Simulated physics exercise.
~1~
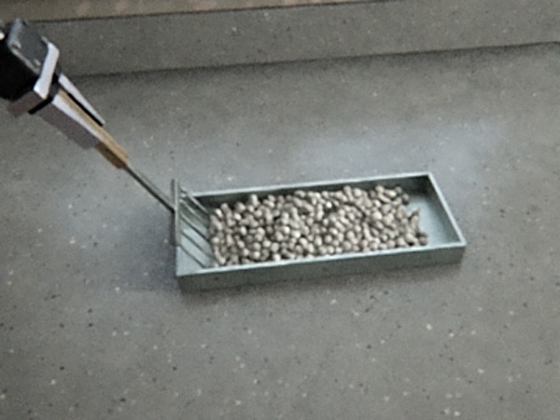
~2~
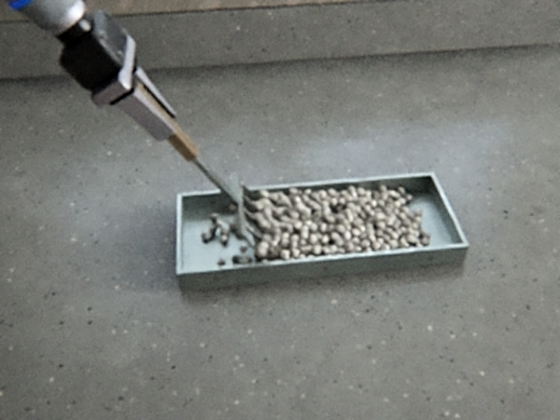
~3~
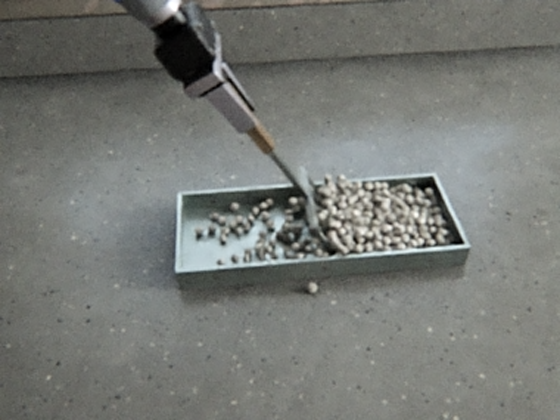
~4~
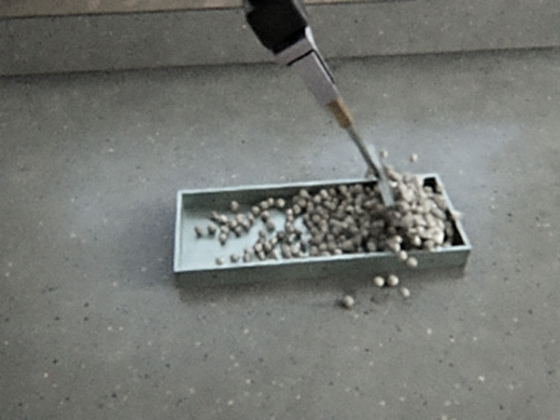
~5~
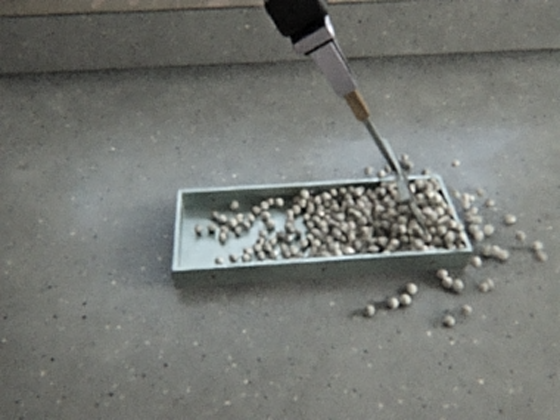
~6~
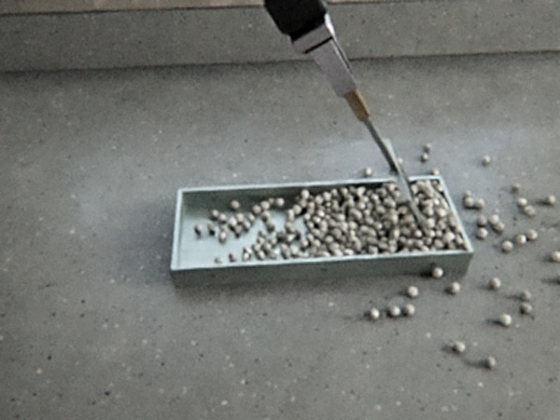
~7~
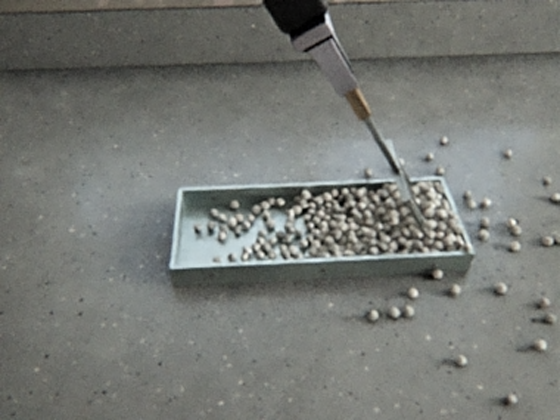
Robot arm dragging a fork rightward through a tray of small grey beads, heaping them until some spill and scatter beyond it.
